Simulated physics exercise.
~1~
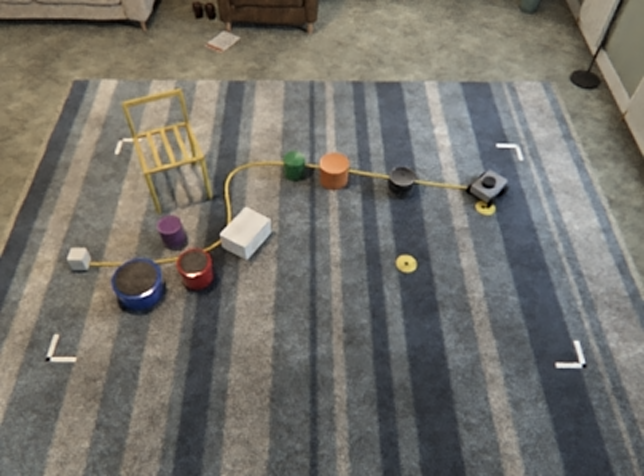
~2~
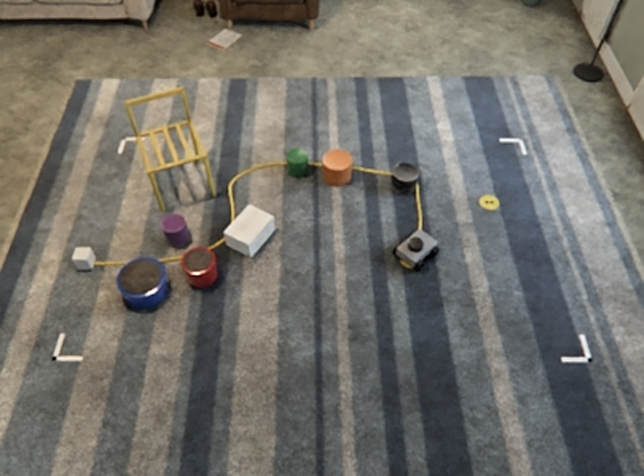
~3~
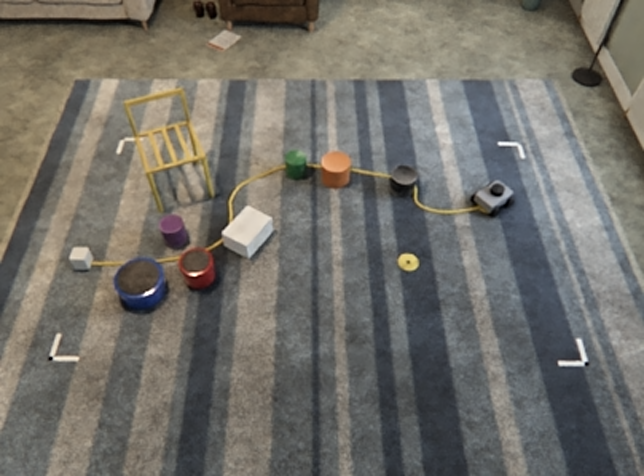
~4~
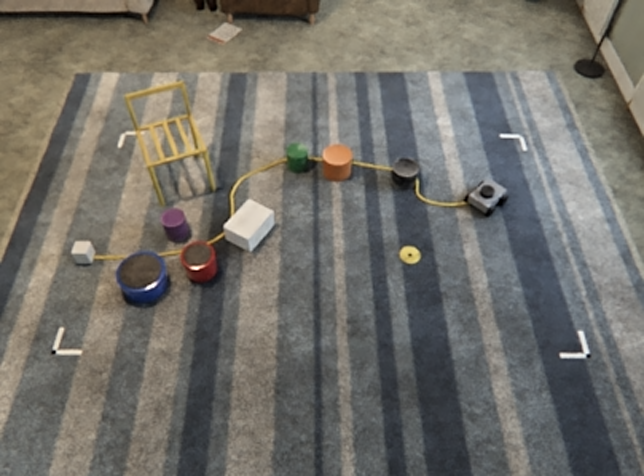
On a striped living-room rug, a small cart towing a yellow lead moves down-left, then returns right.
